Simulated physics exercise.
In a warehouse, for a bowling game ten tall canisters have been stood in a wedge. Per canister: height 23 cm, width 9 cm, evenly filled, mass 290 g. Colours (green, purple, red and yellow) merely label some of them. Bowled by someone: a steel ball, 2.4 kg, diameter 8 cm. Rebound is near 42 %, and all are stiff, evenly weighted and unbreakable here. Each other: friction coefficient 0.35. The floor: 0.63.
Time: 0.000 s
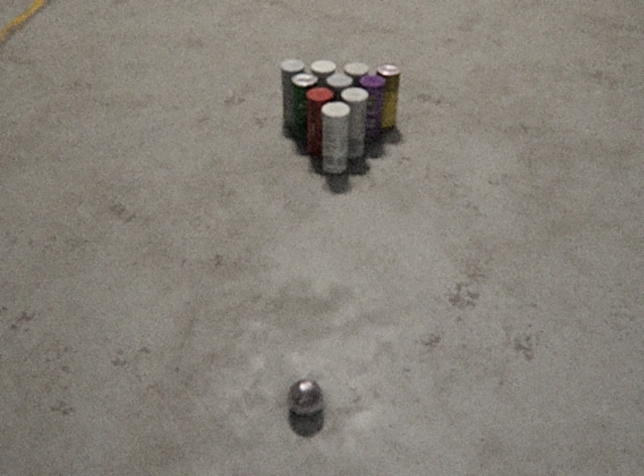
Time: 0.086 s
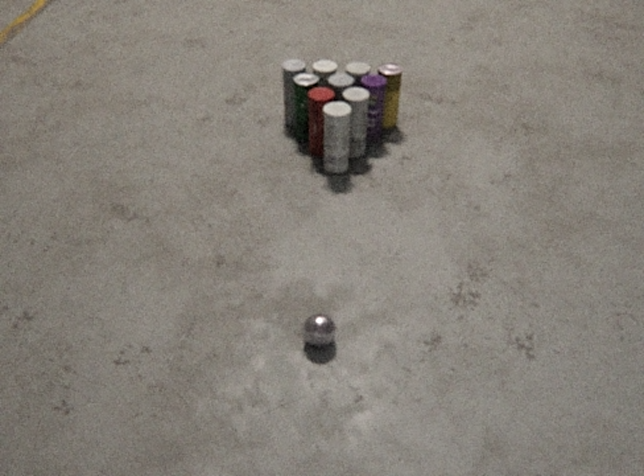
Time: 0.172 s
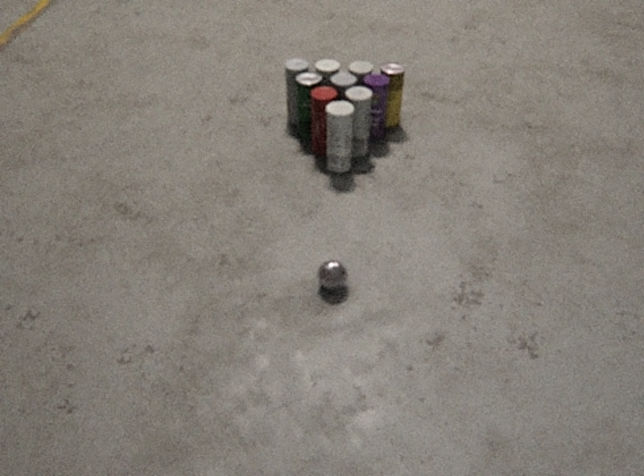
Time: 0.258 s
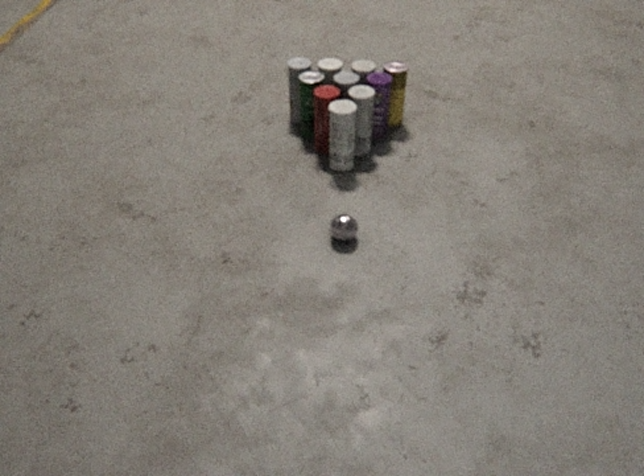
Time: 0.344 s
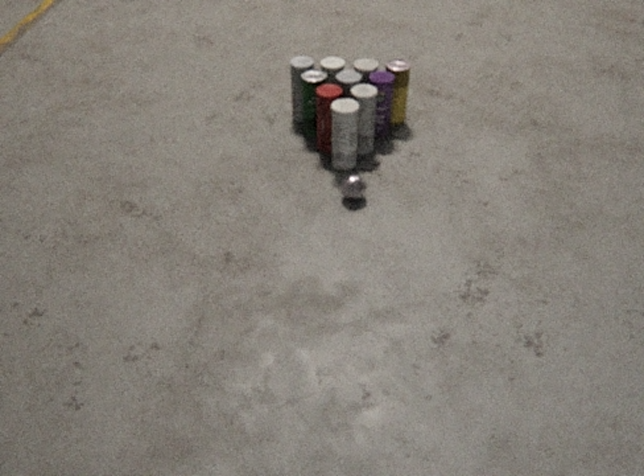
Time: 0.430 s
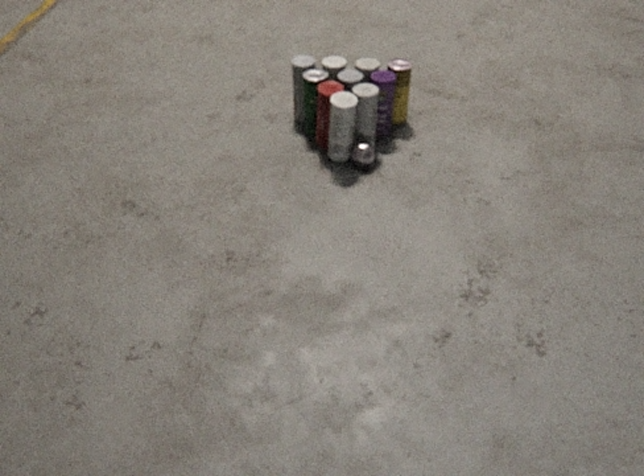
Steel ball rolling across a concrete floor toward a wedge of ten canisters, reaching the front one and slightly tilting it.
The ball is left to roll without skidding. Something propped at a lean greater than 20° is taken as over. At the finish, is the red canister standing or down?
Standing.
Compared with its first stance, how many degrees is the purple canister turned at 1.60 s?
Something like 90°, give or take.
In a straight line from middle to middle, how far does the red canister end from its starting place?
It ends some 5 cm from where it began.
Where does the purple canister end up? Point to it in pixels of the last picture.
Roughly at (456, 80).
Around 0.50 s, ball still moving; none of the 10 canisters over, 8 disturbed; red canister tipped 4°; purple canister tipped 5°.
Around 0.64 s, ball still moving; none of the 10 canisters over, 10 disturbed; red canister tipped 8°; yellow canister tipped 7°.
Around 0.98 s, ball still moving; 6 of the 10 canisters over; red canister tipped 5°; yellow canister lying flat.
Around 1.60 s, ball still moving; 7 of the 10 canisters over; red canister tipped 5°; yellow canister lying flat.
Finally (2.5 s), ball rolling away; 7 of the 10 canisters over; red canister displaced 59 mm; yellow canister lying flat; purple canister lying flat. Seen by the last camera, middles, red canister near (319, 113), yellow canister near (563, 95).
